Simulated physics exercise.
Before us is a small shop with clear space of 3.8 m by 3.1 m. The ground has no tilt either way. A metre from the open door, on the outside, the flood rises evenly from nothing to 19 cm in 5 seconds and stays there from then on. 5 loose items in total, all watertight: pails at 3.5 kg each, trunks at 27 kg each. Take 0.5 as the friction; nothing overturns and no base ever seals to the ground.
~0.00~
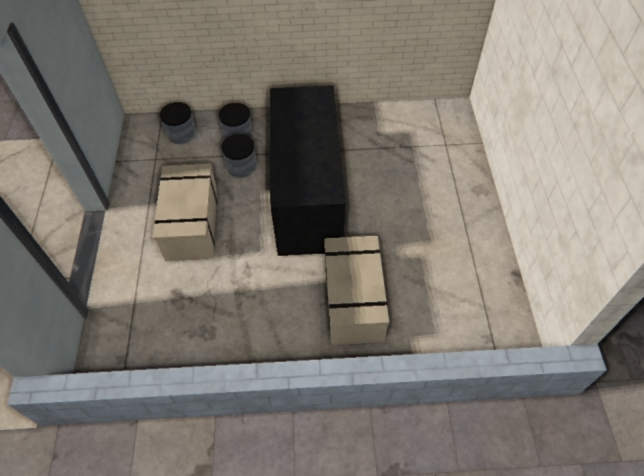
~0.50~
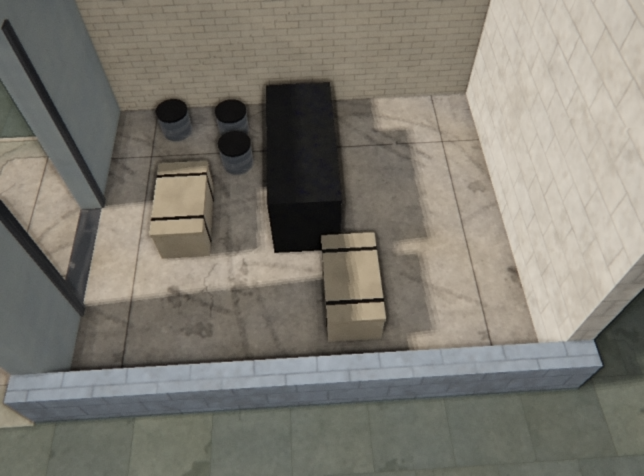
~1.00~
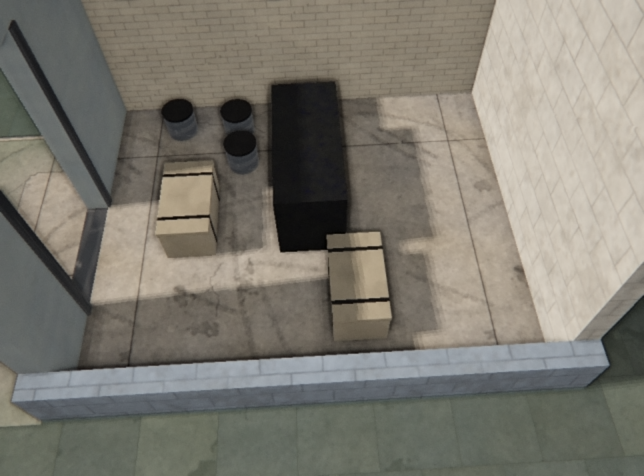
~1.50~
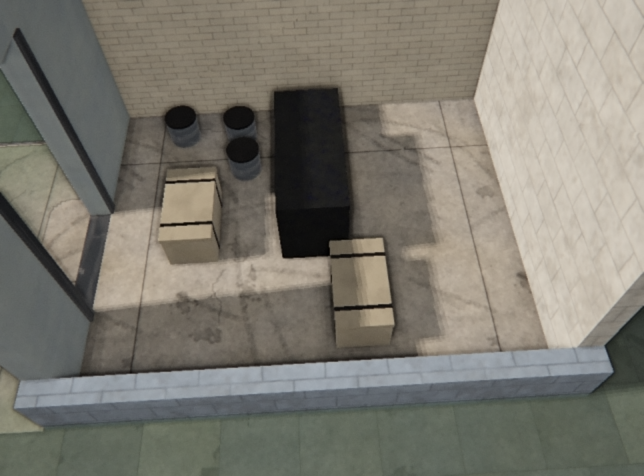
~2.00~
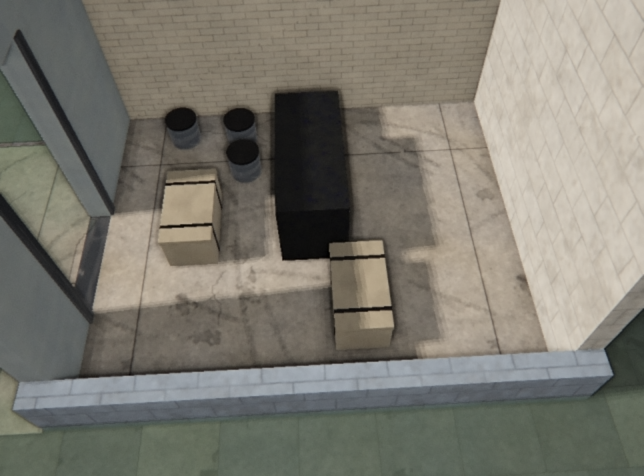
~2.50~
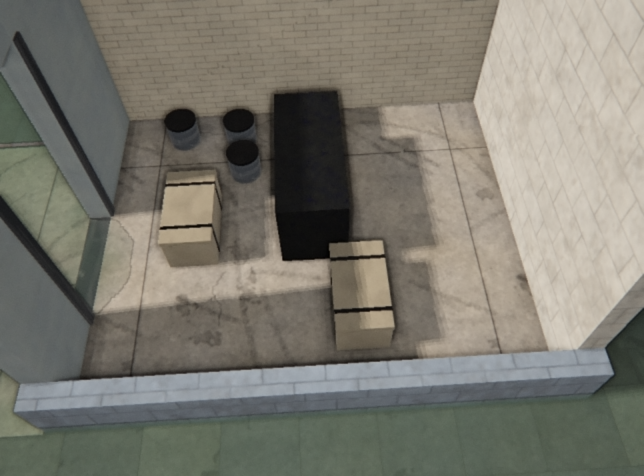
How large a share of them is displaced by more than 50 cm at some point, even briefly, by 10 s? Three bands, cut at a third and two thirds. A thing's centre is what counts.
It falls in the high range.
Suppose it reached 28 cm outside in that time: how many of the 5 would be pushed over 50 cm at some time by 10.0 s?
Result: 5.
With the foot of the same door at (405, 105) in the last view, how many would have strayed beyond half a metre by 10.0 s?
Result: 1 of them.
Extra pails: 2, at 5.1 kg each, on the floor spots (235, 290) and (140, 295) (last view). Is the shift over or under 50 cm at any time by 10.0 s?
Order as asked - beyond the cutoff and beyond the cutoff.
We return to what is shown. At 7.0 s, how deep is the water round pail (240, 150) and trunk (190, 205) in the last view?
I'd estimate 5 cm for the first and 6 cm for the second.
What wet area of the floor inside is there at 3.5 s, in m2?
I'd estimate close to 1.0 m2.
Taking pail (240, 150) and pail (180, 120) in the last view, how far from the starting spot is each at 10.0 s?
Respectively 80 and 100 centimetres.
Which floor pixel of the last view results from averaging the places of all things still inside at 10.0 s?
Averaged position, last view: Near pixel (315, 184).
After 3.5 s 0 of 5 are over 50 cm from their spots; 0 afloat.
After 4.5 s 0 of 5 are over 50 cm from their spots; 0 afloat.
After 7.0 s 1 of 5 are over 50 cm from their spots; 1 afloat.
After 10.0 s 5 of 5 are over 50 cm from their spots, and 5 have been at some point; 3 afloat.
